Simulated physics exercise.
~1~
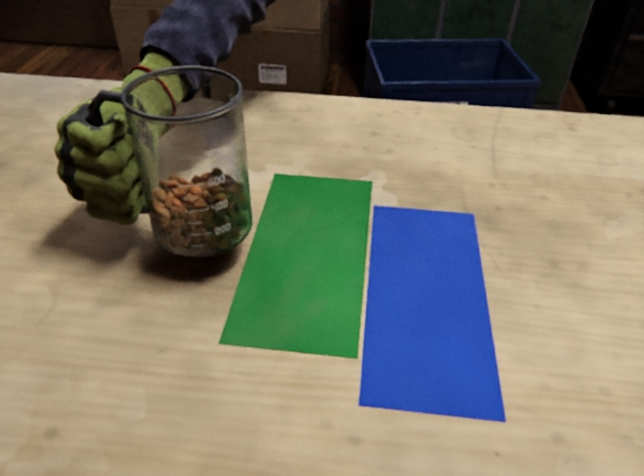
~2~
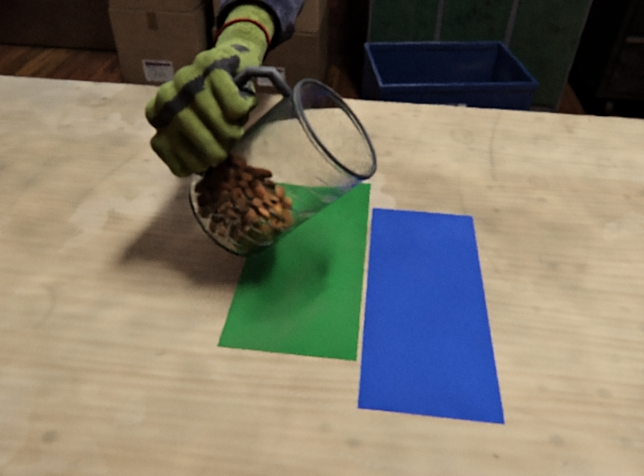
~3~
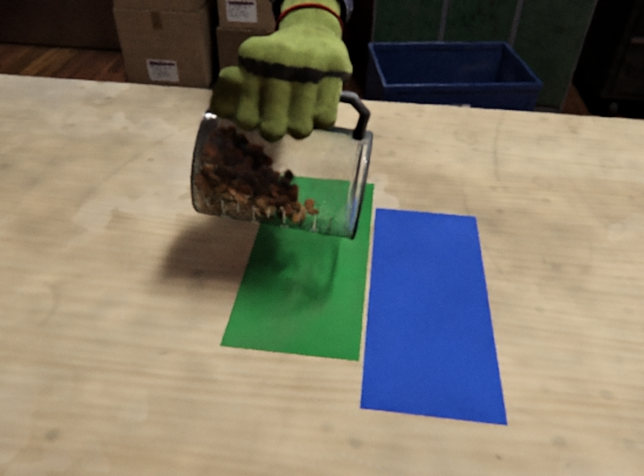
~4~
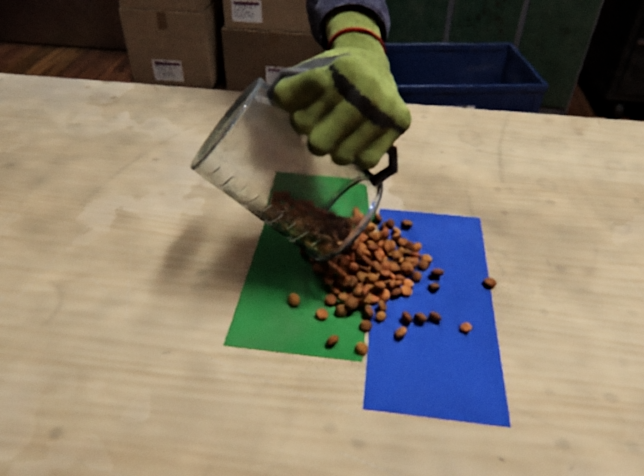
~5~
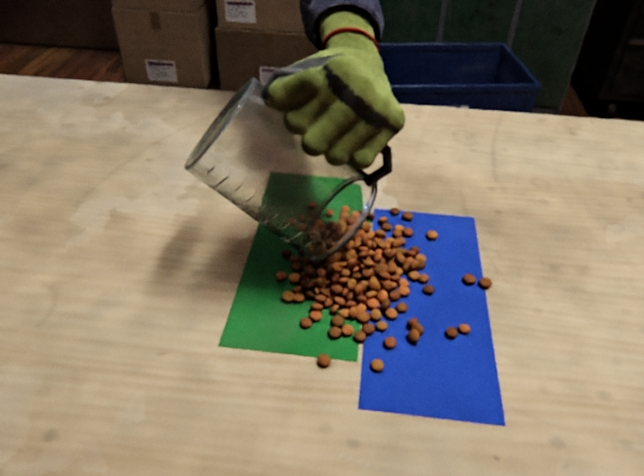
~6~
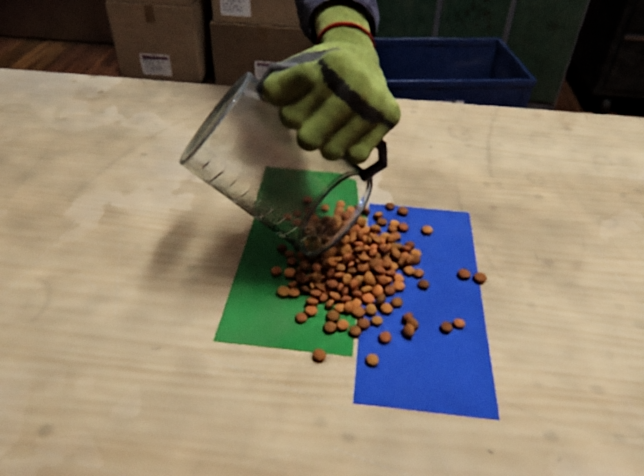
A gloved hand lifted a clear jug of brown kibble from the left of a wooden table, carried it right and tipped it over, spilling the pieces into a pile across the green and blue mats, where the jug stayed tilted above them.
